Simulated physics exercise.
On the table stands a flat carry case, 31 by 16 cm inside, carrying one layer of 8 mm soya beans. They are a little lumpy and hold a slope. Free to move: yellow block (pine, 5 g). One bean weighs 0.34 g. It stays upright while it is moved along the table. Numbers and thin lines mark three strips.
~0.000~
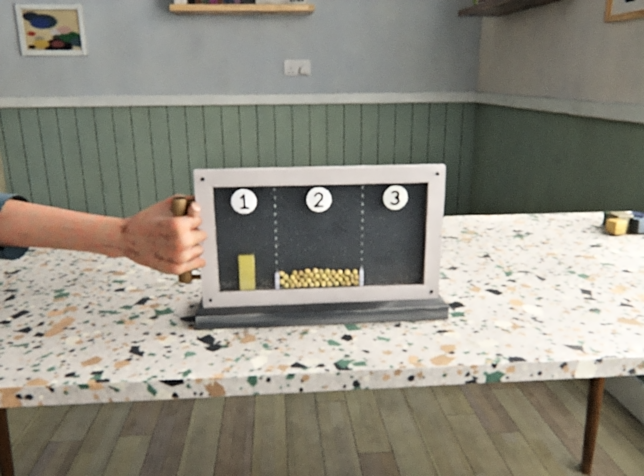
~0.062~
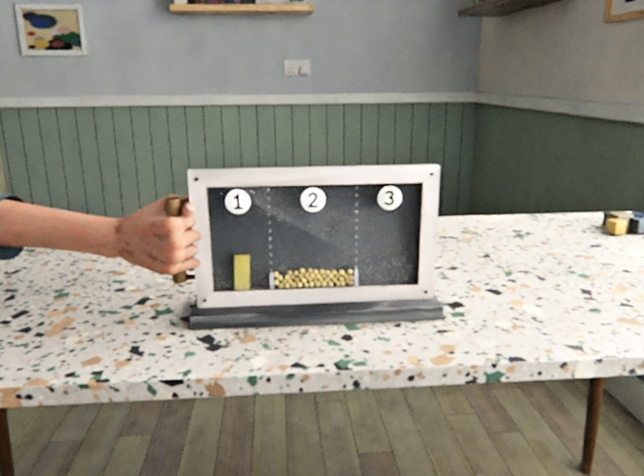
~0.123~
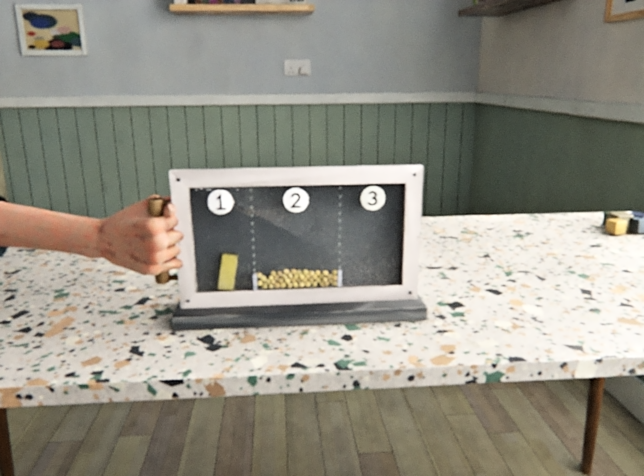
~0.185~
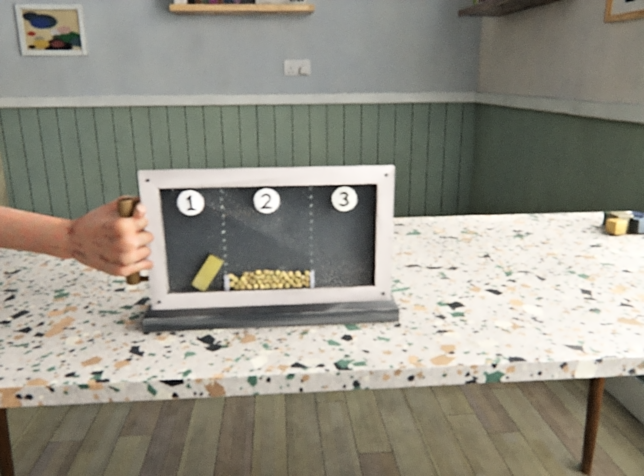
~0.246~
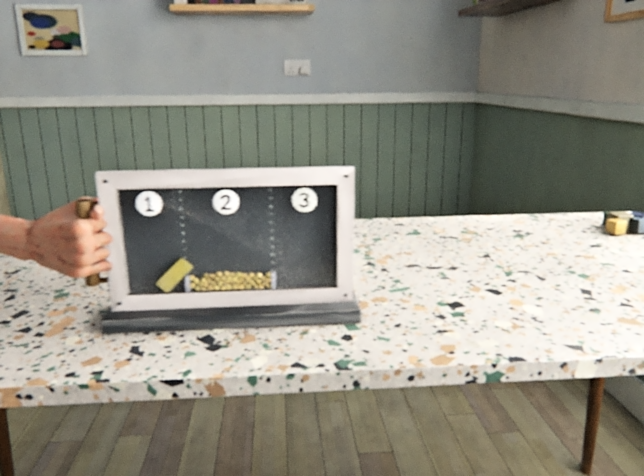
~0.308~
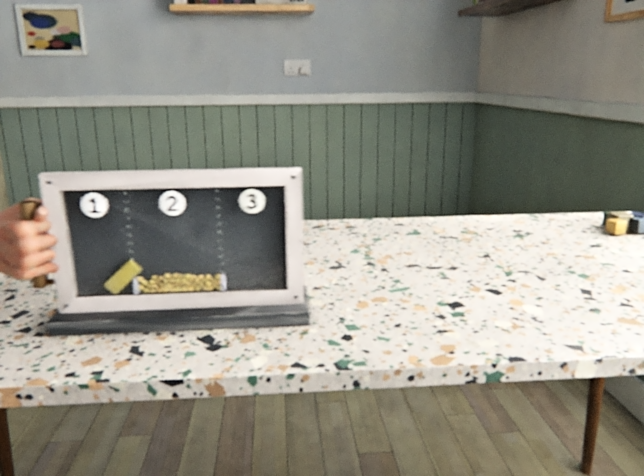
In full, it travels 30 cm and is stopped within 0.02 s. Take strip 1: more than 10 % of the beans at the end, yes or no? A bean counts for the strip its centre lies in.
Strip 1: Yes.
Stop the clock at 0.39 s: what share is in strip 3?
About 0 per cent.
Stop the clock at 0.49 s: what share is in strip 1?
Roughly 10 per cent.
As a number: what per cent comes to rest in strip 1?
Some 15 per cent.
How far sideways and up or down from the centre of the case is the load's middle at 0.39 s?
Some 1 cm left and 6 cm below.
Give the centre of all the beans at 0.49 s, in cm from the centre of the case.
About 2 cm left and 6 cm below.
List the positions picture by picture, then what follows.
At its start; about 50 beans; beans' middle (320, 278); highest (308, 271); yellow block (247, 272); no. 1 (244, 201), no. 2 (319, 200), no. 3 (395, 198), in the first picture.
In the second picture, 1 cm to the left; beans' middle (314, 279); highest (303, 271).
In the third picture, 3 cm to the left; beans' middle (298, 279); highest (286, 272); wall ends (339, 271), (255, 274).
In the fourth picture, 7 cm to the left; beans' middle (270, 280); highest (258, 273); yellow block (208, 273) tilted 34°.
In the fifth picture, 13 cm to the left; beans' middle (232, 281); highest (219, 274).
In the sixth picture, 21 cm to the left; beans' middle (181, 283); highest (168, 276); yellow block (123, 277) tilted 48°; no. 1 (94, 205), no. 2 (172, 203), no. 3 (252, 201).
After 0.39 s, it is 30 cm to the left; the beans' middle is 1 cm left of and 6 cm below the centre; no. 2, 100 %.
After 0.49 s, it is 30 cm to the left; the beans' middle is 2 cm left of and 6 cm below the centre; no. 1, 10 %, no. 2, 90 %.
After 0.64 s, it is 30 cm to the left; the beans' middle is 2 cm left of and 7 cm below the centre; no. 1, 15 %, no. 2, 85 %.
Settled by 1.4 s, it is 30 cm to the left; no. 1, 15 %, no. 2, 85 %, no. 3, 0 %.
